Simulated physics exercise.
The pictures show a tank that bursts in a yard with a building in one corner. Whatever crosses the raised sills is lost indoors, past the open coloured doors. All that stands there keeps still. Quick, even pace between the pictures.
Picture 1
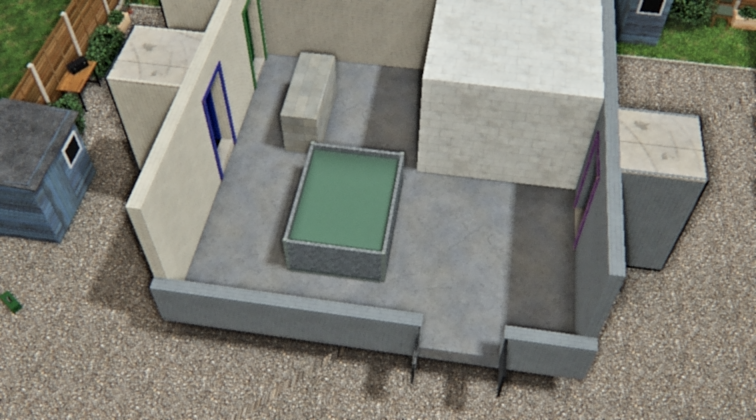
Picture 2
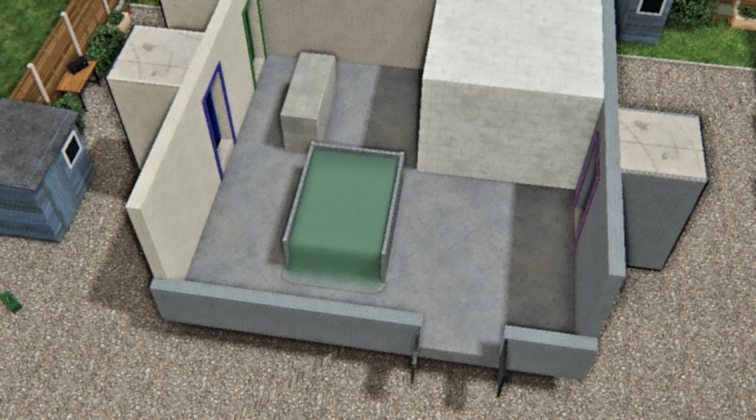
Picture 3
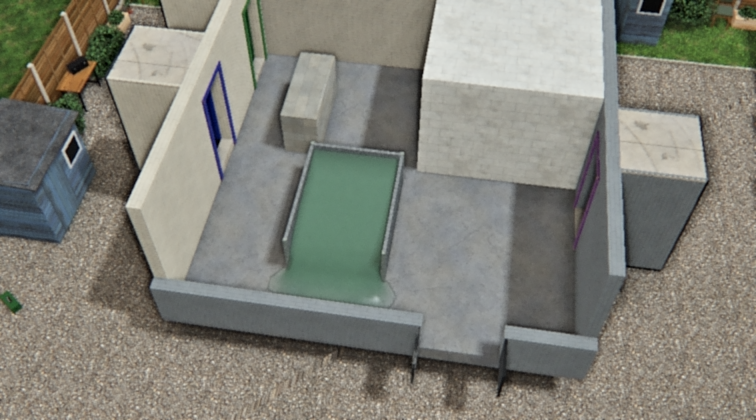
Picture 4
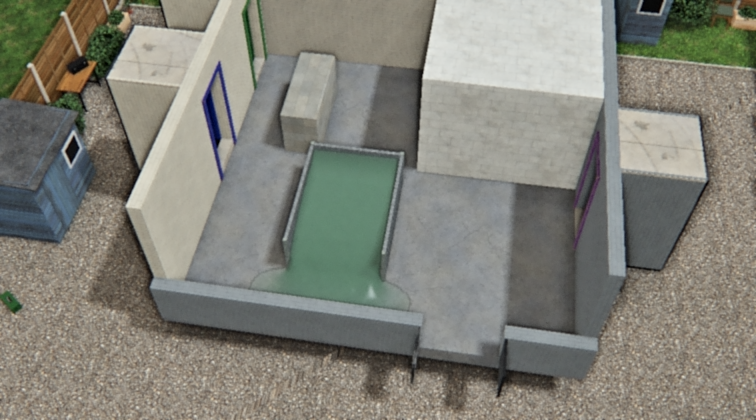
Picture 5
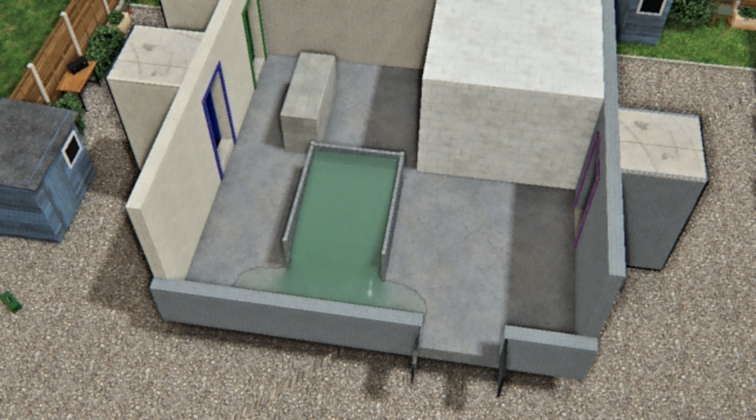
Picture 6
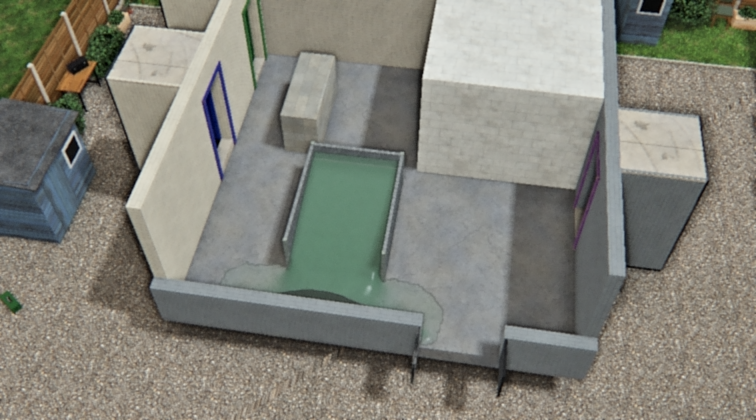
Green water bursting from the near end of a rectangular tank, spreading across a grey walled yard and fanning out along the low front wall.
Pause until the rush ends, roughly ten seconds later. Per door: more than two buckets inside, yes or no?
Per door - purple door: Yes, green door: Yes, blue door: No.
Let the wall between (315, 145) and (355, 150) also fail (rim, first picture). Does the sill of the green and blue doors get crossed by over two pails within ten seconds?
One by one: Green door ends up above; blue door ends up below.
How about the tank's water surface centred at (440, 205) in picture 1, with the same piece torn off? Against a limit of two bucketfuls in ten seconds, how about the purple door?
The purple door door falls short.
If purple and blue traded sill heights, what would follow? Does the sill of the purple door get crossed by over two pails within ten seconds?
My reading: The purple door remains below the limit.
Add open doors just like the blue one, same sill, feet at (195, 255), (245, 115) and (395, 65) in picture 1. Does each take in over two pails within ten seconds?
They turn out over, short and short.
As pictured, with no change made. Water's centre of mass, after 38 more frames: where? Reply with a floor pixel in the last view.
Somewhere near (364, 208).
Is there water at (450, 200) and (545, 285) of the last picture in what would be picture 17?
One after the other: Free of water, under water.
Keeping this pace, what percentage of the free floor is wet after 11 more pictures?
Roughly 40 percent.
A moment on, water covers 20 % of the floor; the purple door not reached, the green door not reached, the blue door not reached.
Next, water covers 40 % of the floor; the purple door not reached, the green door not reached, the blue door wet at the sill, nothing in.
Then, water covers 65 % of the floor; the purple door under two buckets in, the green door wet at the sill, nothing in, the blue door wet at the sill, nothing in.
Later, water covers 95 % of the floor; the purple door over two buckets in, the green door over two buckets in, the blue door wet at the sill, nothing in.
In the end, water covers 100 % of the floor; the purple door over two buckets in, the green door far over two buckets in, the blue door wet at the sill, nothing in.
